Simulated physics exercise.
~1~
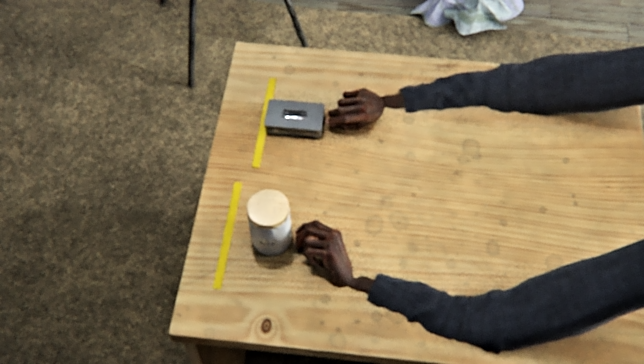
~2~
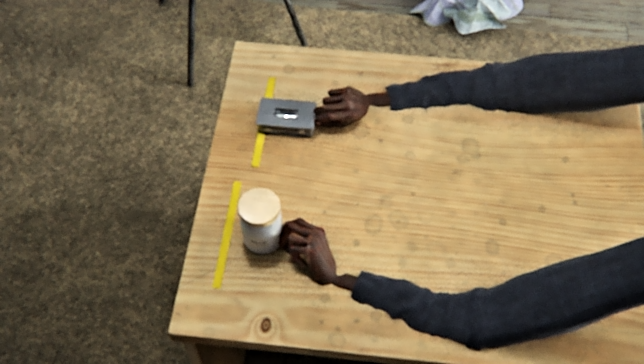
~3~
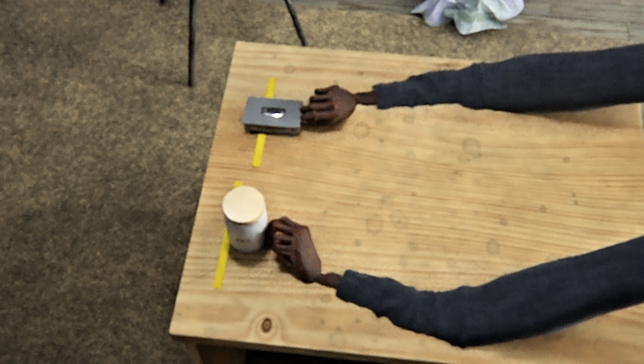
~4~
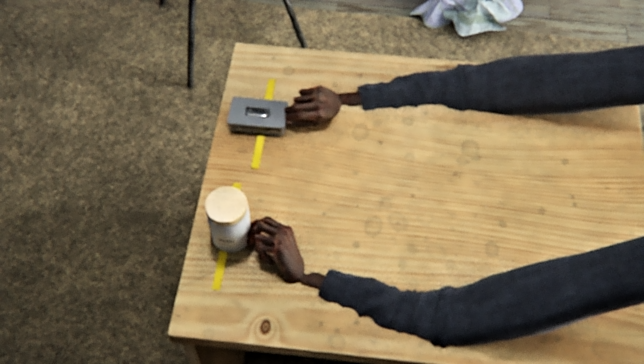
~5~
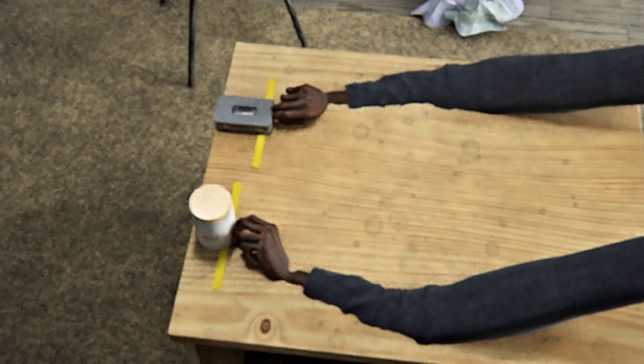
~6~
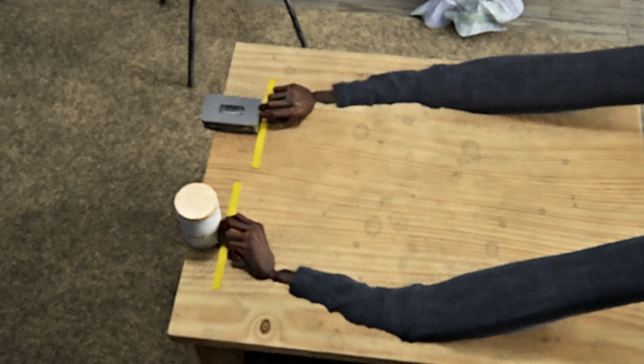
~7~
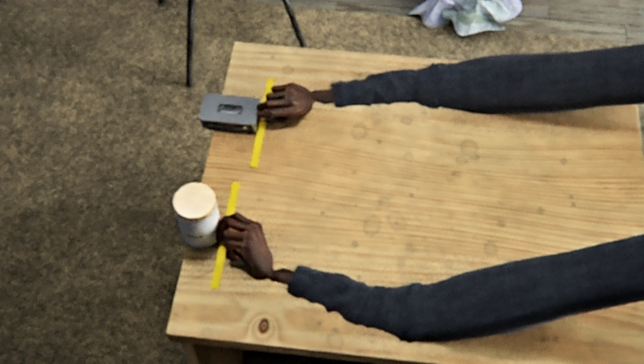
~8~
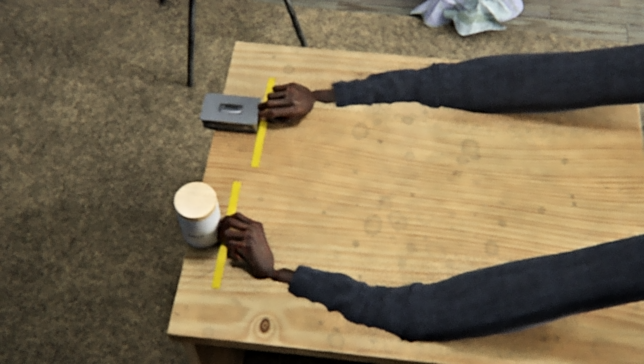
At first, a white jar and a grey case sit on a wooden table beside two strips of yellow tape, with a dark-sleeved arm reaching in from the right behind each one. The two hands push both objects left together, in a slow and steady slide. The jar and the case cross their strips of tape and keep moving toward the table's left edge. The hands stop around the tape, and the objects stop with them. At the end, the jar stands upright at the edge and the case rests jutting slightly past it, both still on the table.
